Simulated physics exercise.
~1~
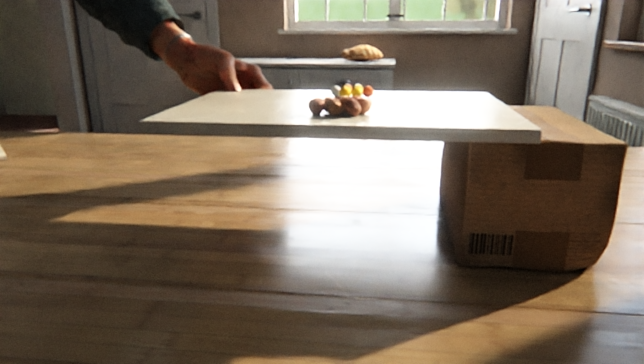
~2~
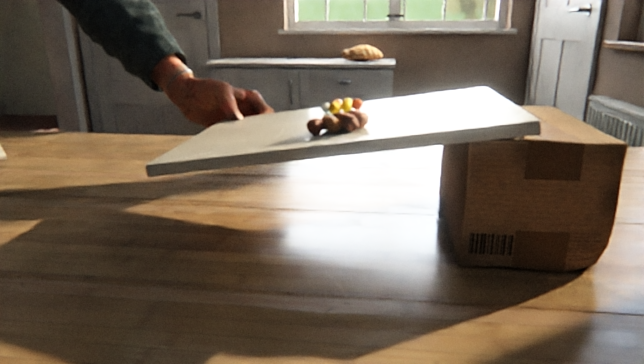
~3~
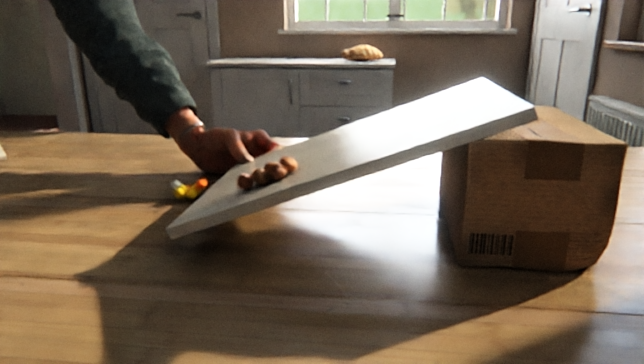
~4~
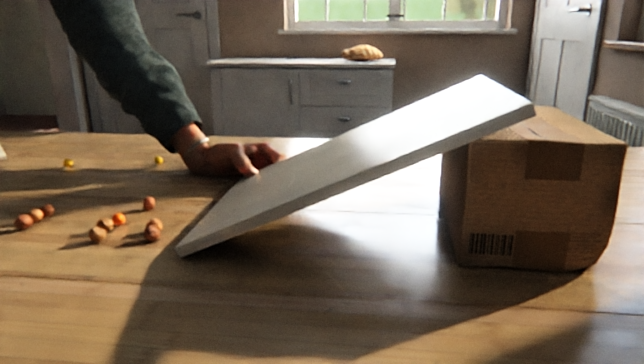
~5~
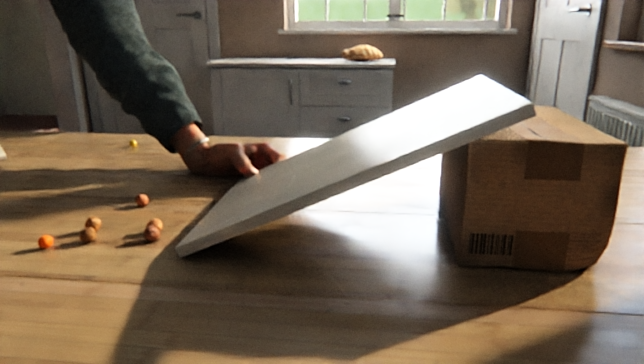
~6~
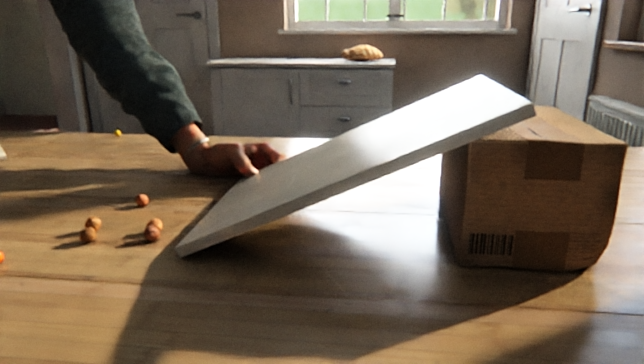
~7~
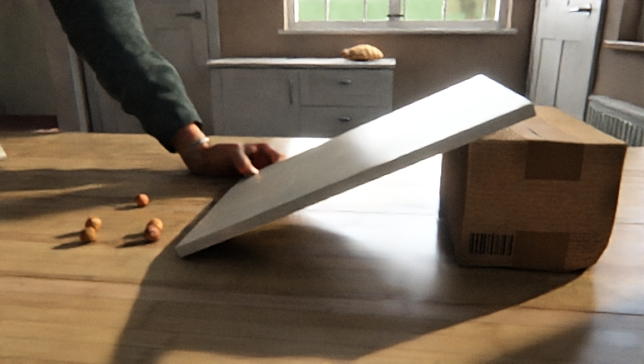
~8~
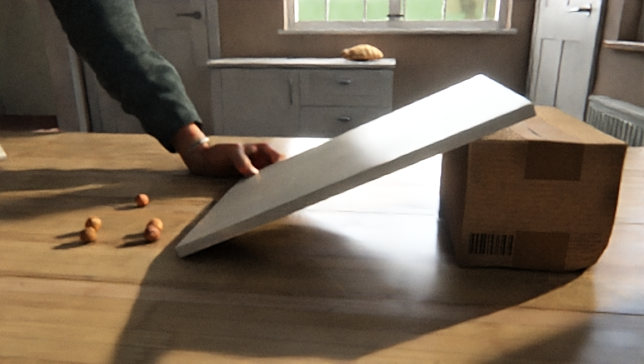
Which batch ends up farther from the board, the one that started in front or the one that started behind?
The back batch of bright balls ends up farther away, rolling on until it is out of view, while the brown pieces from the front come to rest on the table near the board's lower end.
A pale board, its right end resting on a cardboard box and its left end held by a hand, starts nearly level with two small batches on top, brown nut-like pieces in front and bright yellow, orange and red balls behind. The hand lowers the left end, and both batches move down the slope, the bright balls leading. With the board steeply tilted, both batches spill onto the wooden table. The bright balls keep rolling away until none are in view. The brown pieces settle just left of the board, which the hand holds still.
